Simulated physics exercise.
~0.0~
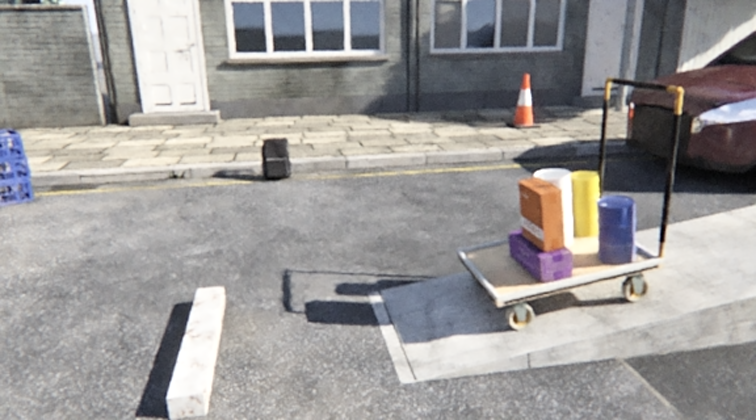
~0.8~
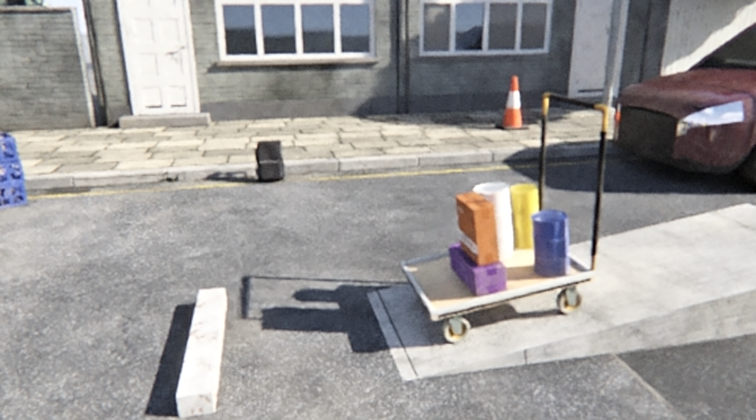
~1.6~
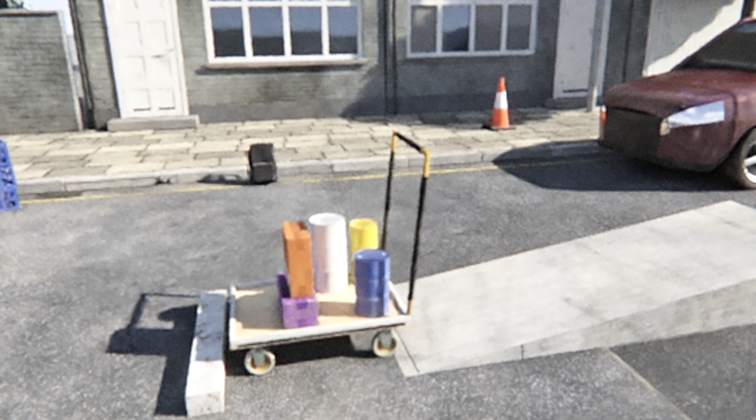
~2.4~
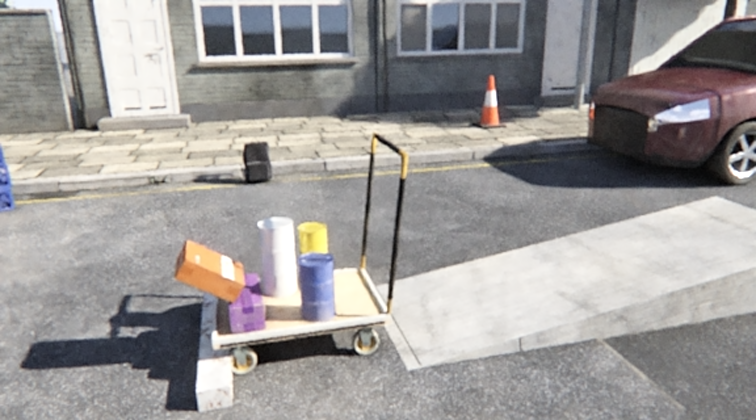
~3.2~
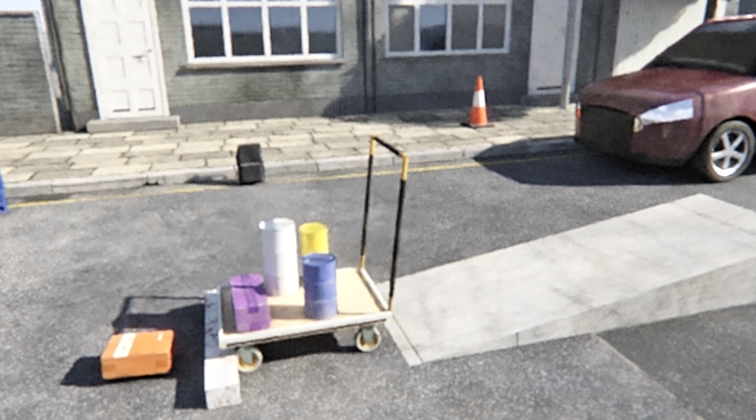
A flat trolley rolls down a ramp, stops at a kerb, and its orange box topples off.
